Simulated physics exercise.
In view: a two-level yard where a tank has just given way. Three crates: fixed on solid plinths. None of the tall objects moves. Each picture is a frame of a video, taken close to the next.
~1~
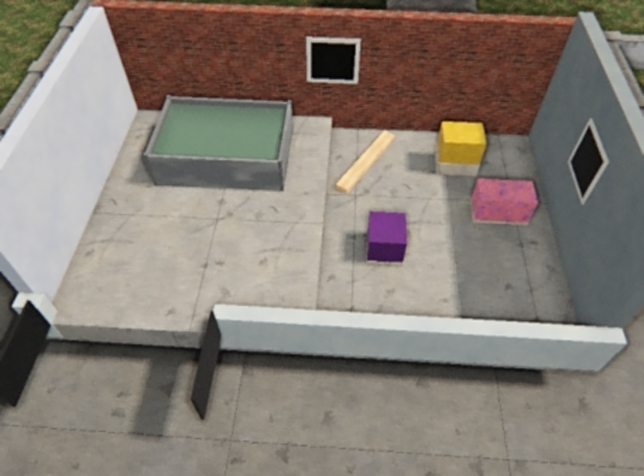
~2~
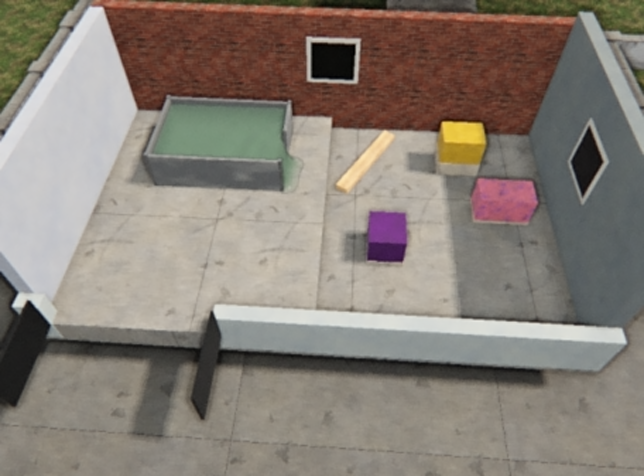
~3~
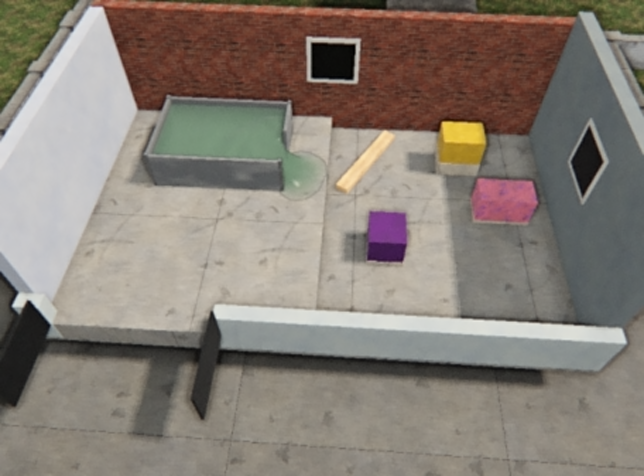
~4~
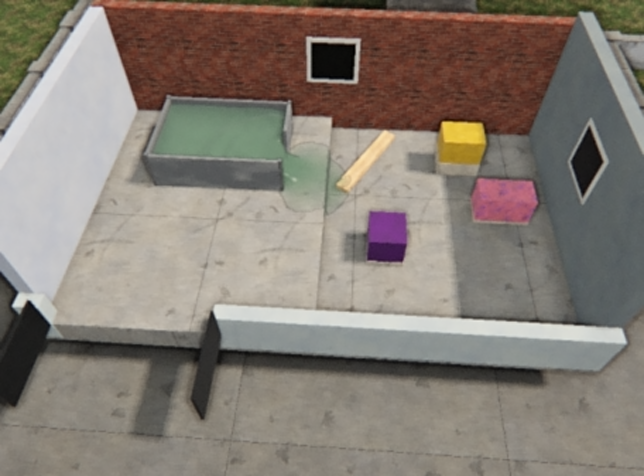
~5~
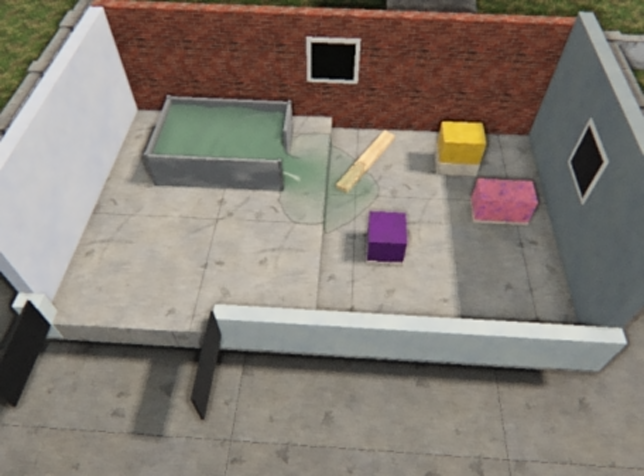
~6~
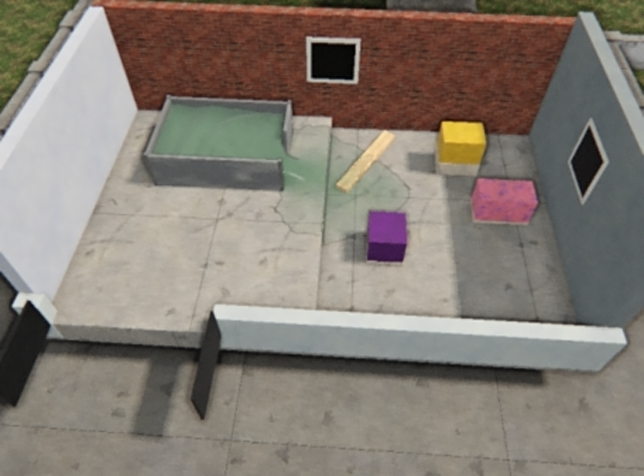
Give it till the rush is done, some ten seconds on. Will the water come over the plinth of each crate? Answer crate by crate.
The purple crate: Yes, water reaches it. The yellow crate: No, it stays dry. The pink crate: Yes, water reaches it.
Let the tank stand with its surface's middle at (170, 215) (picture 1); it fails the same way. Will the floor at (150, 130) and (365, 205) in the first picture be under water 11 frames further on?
Note: Point one missed by the flow; point two reached by the flow.
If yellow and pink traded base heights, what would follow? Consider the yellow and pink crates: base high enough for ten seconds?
In that case the yellow one is flooded and the pink one is left dry.
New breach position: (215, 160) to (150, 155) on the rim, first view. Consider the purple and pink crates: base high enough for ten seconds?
First the purple crate: It is left alone; then the pink crate: It is left alone.
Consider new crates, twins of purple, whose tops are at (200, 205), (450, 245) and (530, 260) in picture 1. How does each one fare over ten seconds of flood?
Stays clear, then is reached, then is reached.
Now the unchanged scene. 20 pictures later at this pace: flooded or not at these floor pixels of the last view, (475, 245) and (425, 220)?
Going in order, I'd say drenched for the first and drenched for the second.
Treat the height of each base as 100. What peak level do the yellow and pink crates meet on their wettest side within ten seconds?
Close to 50 per cent, and close to 330 per cent, in that order.
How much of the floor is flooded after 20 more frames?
About 50 per cent.
A moment on, water covers 25 % of the floor; the purple crate water round its plinth, the yellow crate water round its plinth, the pink crate water round its plinth.
Next, water covers 40 % of the floor; the purple crate water round its plinth, the yellow crate water round its plinth, the pink crate water round its plinth.
Then, water covers 50 % of the floor; the purple crate water round its plinth, the yellow crate water round its plinth, the pink crate water round its plinth.
Later, water covers 55 % of the floor; the purple crate water round its plinth, the yellow crate water round its plinth, the pink crate water round its plinth.
In the end, water covers 55 % of the floor; the purple crate was topped, the yellow crate stayed above the water, the pink crate was topped.
